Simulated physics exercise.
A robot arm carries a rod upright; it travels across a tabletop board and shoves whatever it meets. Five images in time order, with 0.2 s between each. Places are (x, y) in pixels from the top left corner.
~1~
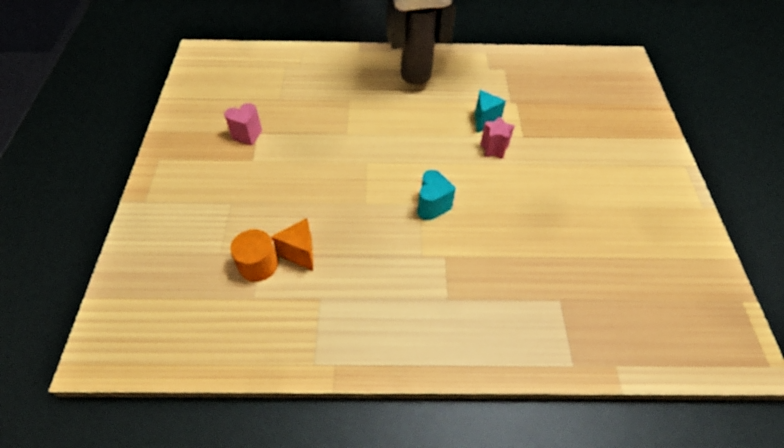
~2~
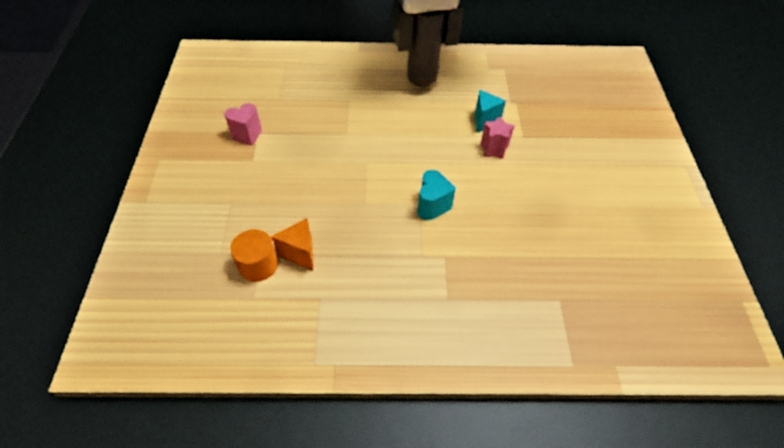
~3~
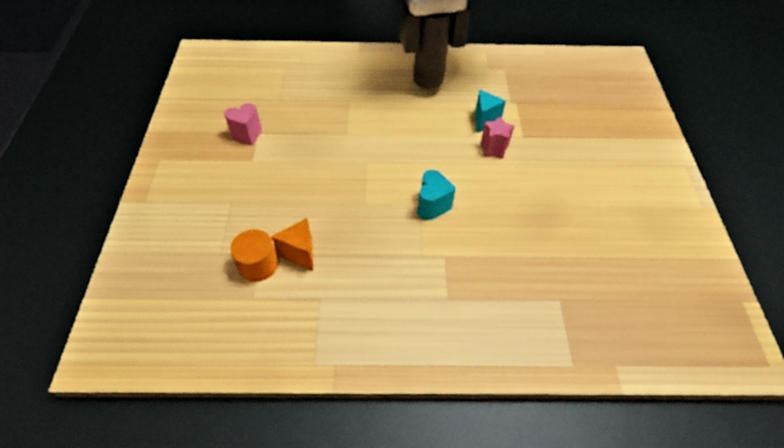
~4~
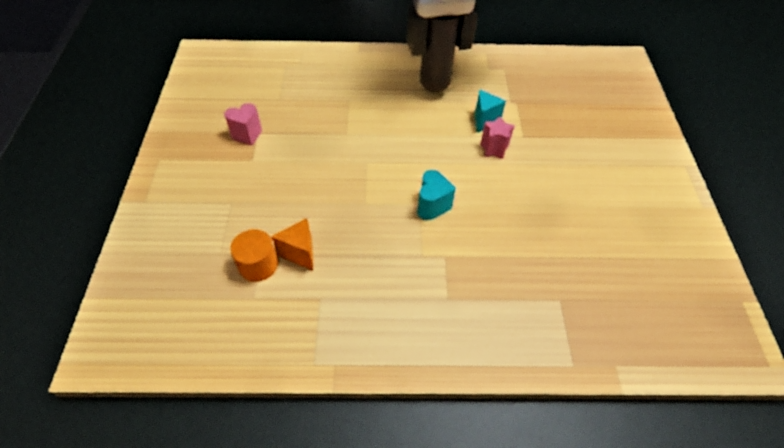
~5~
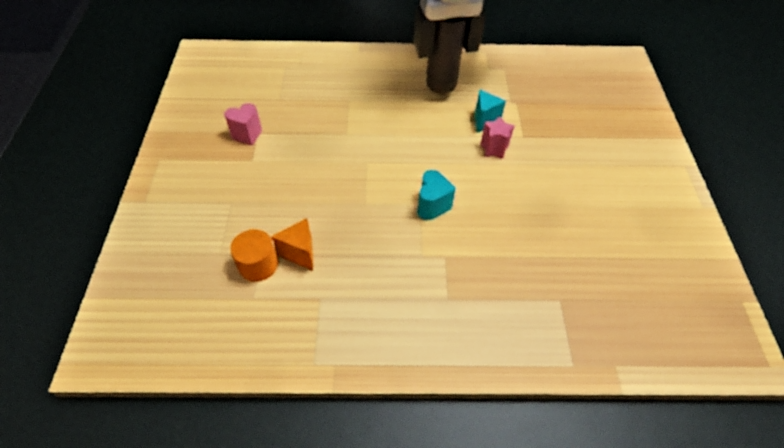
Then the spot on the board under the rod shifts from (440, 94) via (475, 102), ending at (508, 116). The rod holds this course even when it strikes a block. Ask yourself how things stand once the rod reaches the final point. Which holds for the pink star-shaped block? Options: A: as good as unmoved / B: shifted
(A)
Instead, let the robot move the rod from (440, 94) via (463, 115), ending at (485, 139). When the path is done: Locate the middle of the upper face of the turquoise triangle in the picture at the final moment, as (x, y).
Top centre: (515, 112).
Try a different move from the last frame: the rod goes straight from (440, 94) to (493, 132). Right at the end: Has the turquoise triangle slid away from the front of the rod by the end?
No, that is not how it ends up.
On the path given first. One third of the way, rod (466, 89); nothing pushed yet.
Two thirds of the way, rod (489, 96); turquoise triangle (497, 107), turned 35° clockwise.
At the end, rod (511, 106); turquoise triangle (505, 111), turned 90° clockwise; pink star-shaped block still.
